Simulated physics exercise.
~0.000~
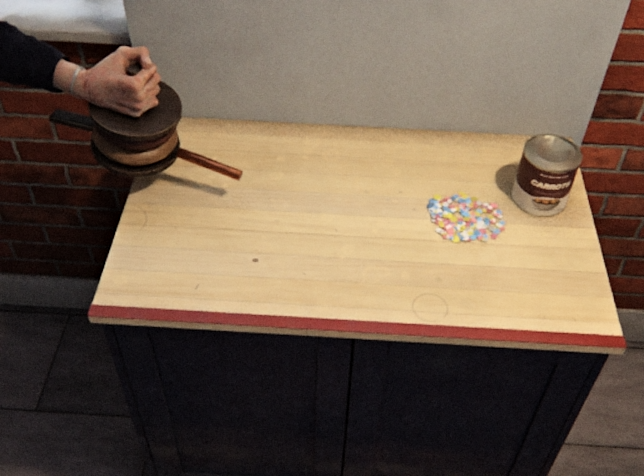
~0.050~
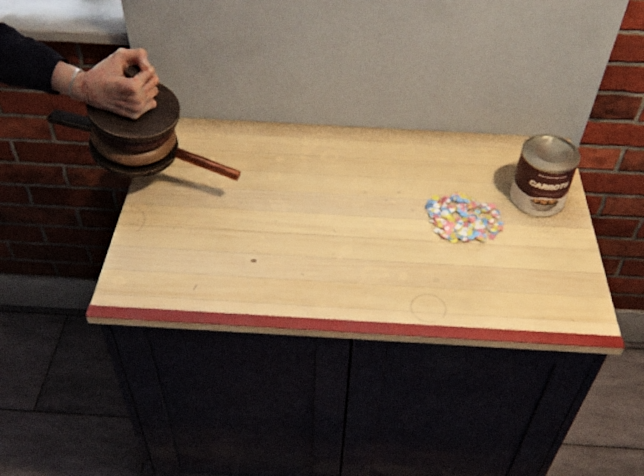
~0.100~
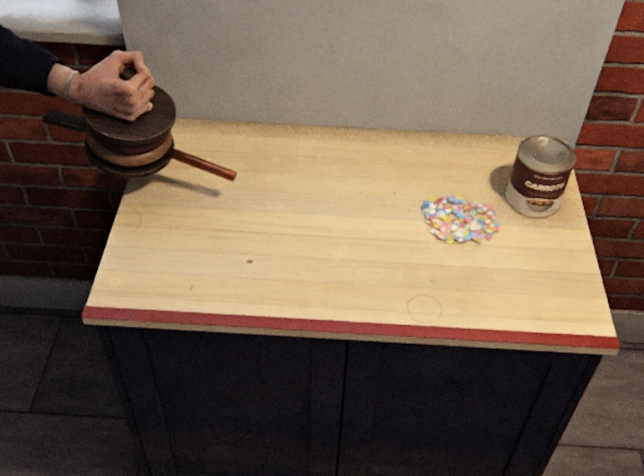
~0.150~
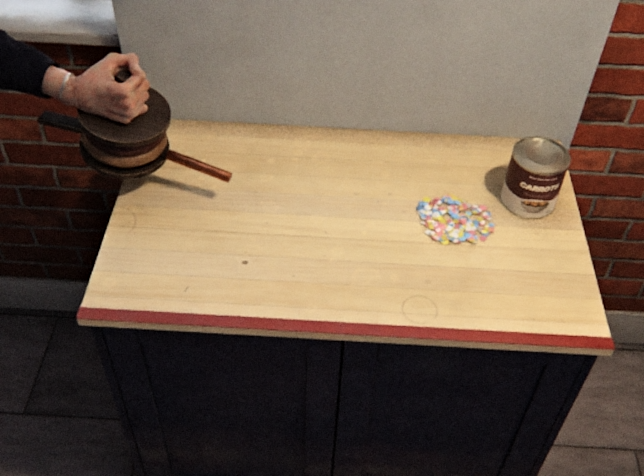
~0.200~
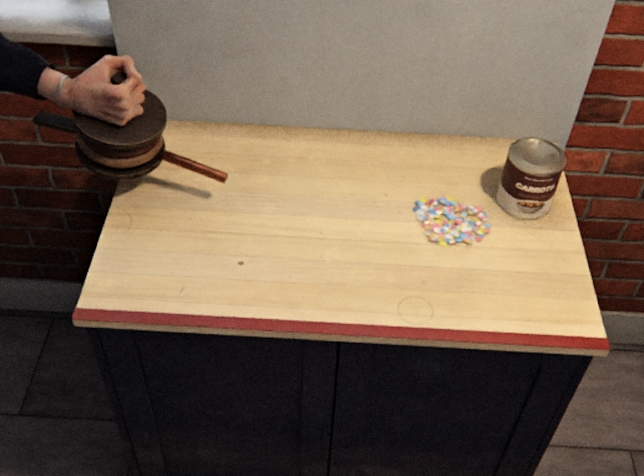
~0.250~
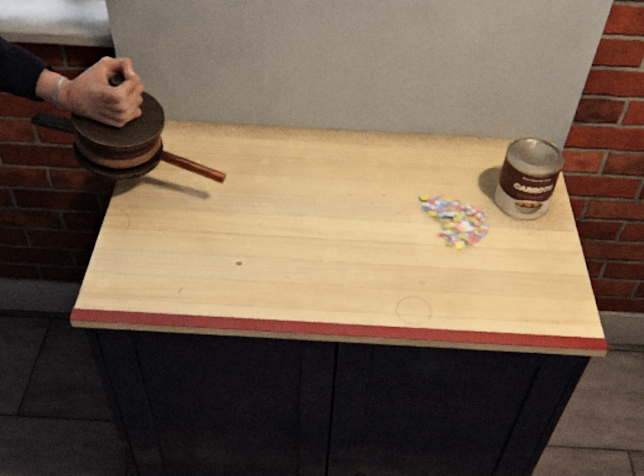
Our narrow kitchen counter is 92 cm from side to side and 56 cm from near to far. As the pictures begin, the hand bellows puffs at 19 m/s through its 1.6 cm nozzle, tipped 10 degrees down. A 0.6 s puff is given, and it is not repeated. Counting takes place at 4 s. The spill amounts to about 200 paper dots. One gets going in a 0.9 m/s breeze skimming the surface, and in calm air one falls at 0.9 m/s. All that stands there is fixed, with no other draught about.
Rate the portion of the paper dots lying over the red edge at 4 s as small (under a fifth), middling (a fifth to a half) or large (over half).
It is small.
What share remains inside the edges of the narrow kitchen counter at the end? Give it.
Around 50 in a hundred remain.
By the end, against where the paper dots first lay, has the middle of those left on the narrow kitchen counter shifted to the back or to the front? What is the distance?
Backward it went, roughly 5 cm.
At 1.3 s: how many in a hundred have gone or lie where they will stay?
Some 100 per cent.
After 0.8 s the count stands so, 0 % are over the red edge; the middle of those left on the top is near (498, 204).
After 1.3 s the count stands so, 0 % are over the red edge; the middle of those left on the top is near (498, 204).
After 2.2 s the count stands so, 0 % are over the red edge; the middle of those left on the top is near (498, 204).
After 4.0 s, at the end, 0 % are over the red edge; the middle of those left on the top is near (498, 204).
